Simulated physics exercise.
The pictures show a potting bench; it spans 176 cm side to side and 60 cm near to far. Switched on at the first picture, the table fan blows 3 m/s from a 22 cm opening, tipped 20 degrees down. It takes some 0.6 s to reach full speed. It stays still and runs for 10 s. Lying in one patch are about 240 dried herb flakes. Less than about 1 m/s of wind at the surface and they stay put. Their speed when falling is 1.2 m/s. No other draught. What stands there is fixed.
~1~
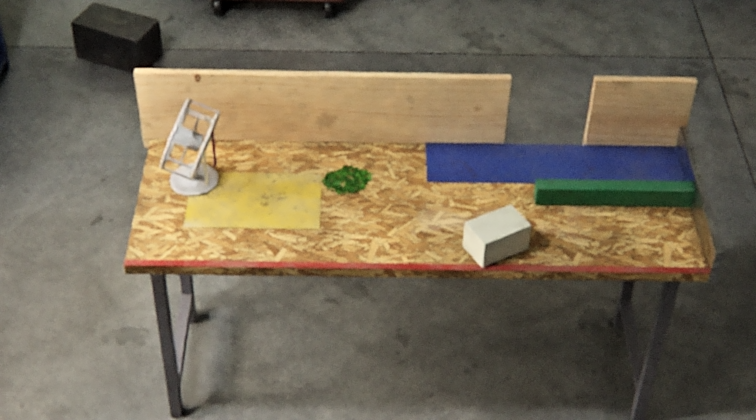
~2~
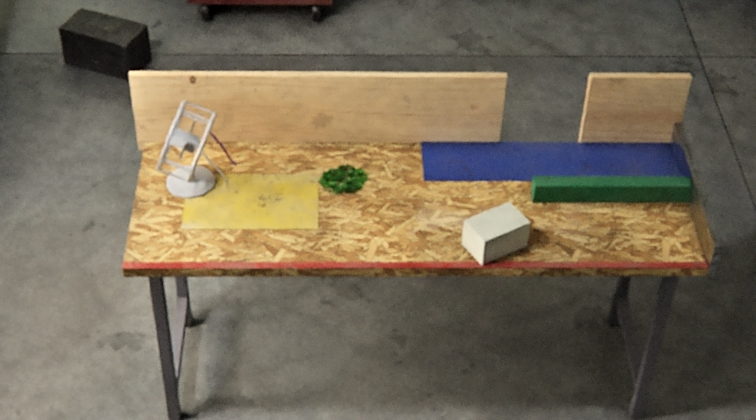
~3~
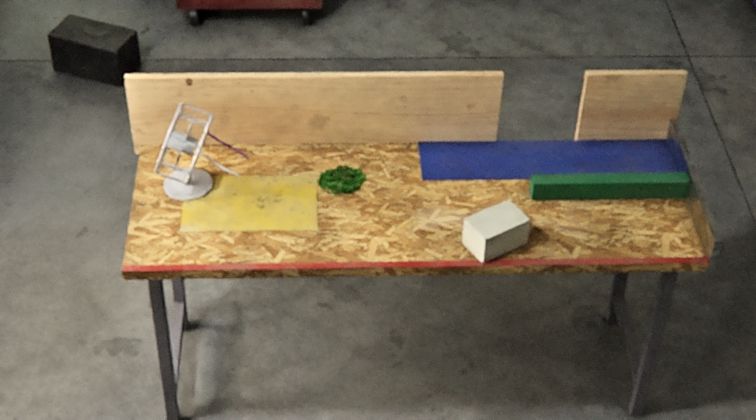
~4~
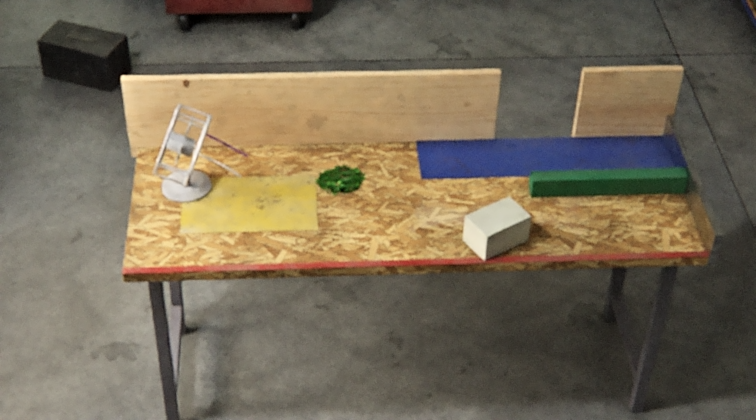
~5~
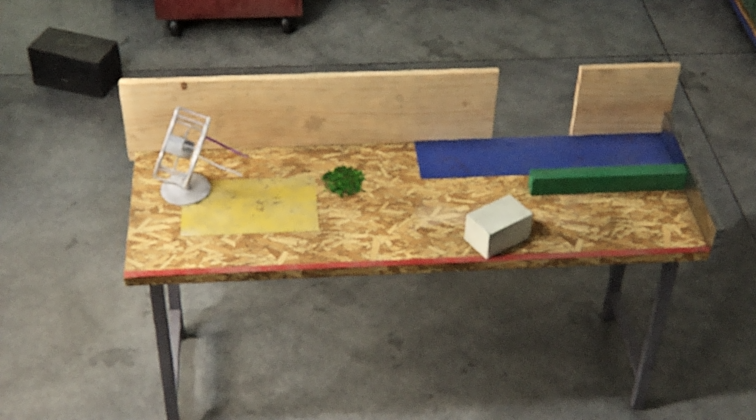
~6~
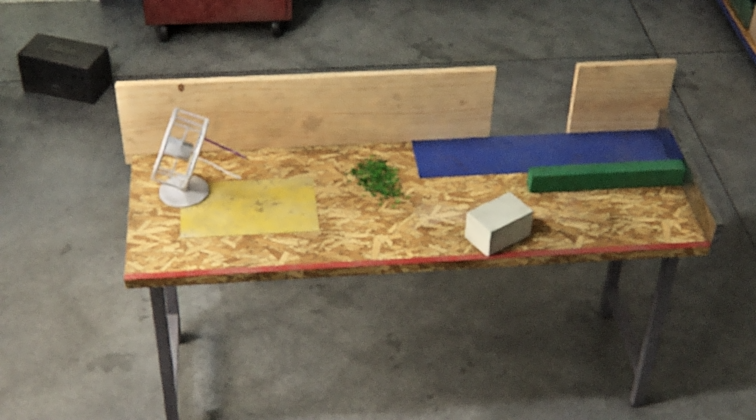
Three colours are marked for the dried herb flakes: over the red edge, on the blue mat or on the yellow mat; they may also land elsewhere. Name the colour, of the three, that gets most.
It is blue that takes the most.
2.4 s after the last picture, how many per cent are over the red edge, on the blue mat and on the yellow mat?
Roughly 15 % red, 40 % blue and 0 % yellow.
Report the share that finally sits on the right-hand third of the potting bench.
About 80 percent.
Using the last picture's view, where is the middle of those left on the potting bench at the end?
Roughly at (671, 165).
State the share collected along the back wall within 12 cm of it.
30 per cent.
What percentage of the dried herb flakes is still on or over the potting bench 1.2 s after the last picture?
The share then is about 80 %.
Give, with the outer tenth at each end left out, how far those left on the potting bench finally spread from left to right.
Spread, left to right: Approx. 10 cm.
Then, 1.2 s after the last picture the count stands so, 0 % are on the yellow mat, 13 % over the red edge and 48 % on the blue mat; the middle of those still in play is near (667, 155).
Then, 2.4 s after the last picture the count stands so, 0 % are on the yellow mat, 15 % over the red edge and 44 % on the blue mat; the middle of those still in play is near (663, 155).
Then, 4.7 s after the last picture the count stands so, 0 % are on the yellow mat, 15 % over the red edge and 40 % on the blue mat; the middle of those still in play is near (667, 155).
Then, 9.2 s after the last picture, at the end, 0 % are on the yellow mat, 15 % over the red edge and 38 % on the blue mat; the middle of those still in play is near (671, 165).
